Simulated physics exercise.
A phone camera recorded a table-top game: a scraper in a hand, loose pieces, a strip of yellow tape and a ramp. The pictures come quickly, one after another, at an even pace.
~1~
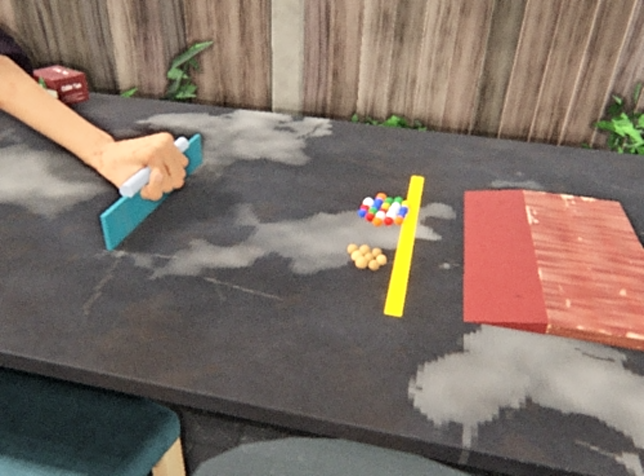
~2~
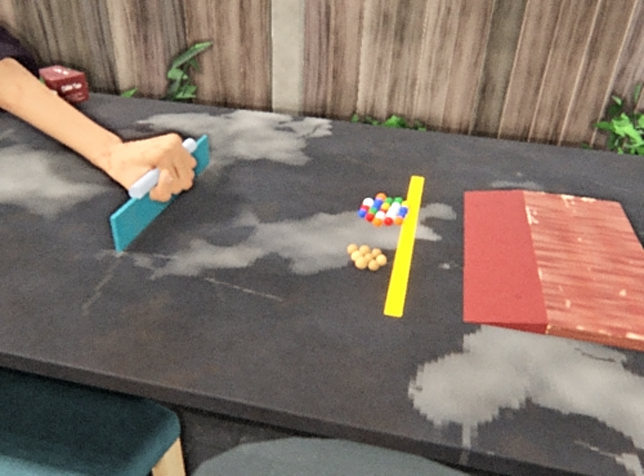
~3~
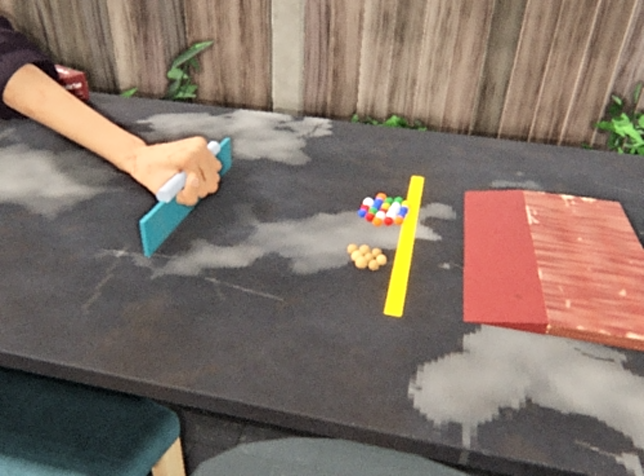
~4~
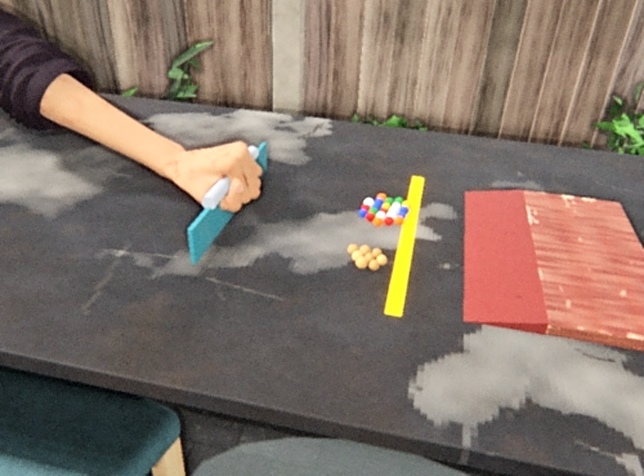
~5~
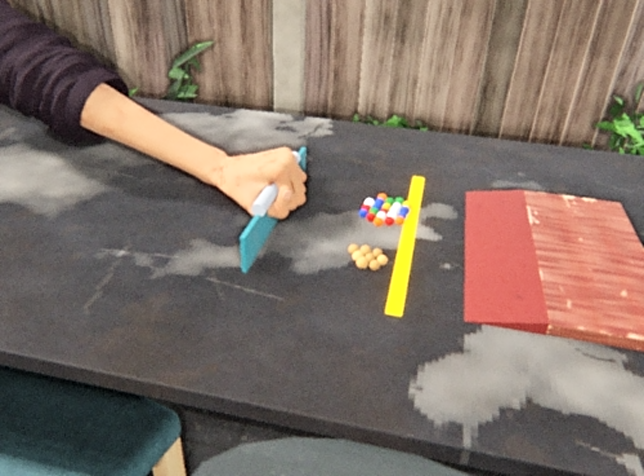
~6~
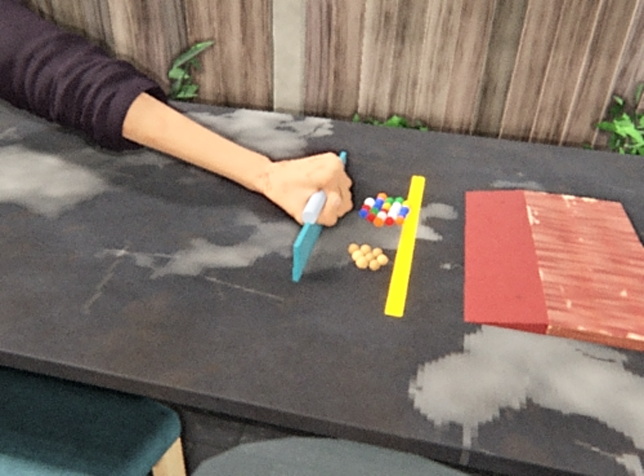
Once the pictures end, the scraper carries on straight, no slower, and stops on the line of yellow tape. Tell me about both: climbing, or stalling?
Front lot: Partly up. Back lot: Partly up.
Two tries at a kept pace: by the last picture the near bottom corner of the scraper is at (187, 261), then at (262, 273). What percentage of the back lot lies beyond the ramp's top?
Around 0 per cent first, then around 100 per cent.
Then, 0.07 s after the last picture, scraper still moving, near (381, 200); front lot all short of the ramp; back lot all short of the ramp.
Then, 0.17 s after the last picture, scraper stopped at the yellow tape; front lot most on the ramp, about a quarter short of the ramp; back lot about half on the ramp, about half short of the ramp.
Then, 0.45 s after the last picture, scraper stopped at the yellow tape; front lot all past the top; back lot all past the top.
By the end, scraper stopped at the yellow tape; front lot all past the top; back lot all past the top.
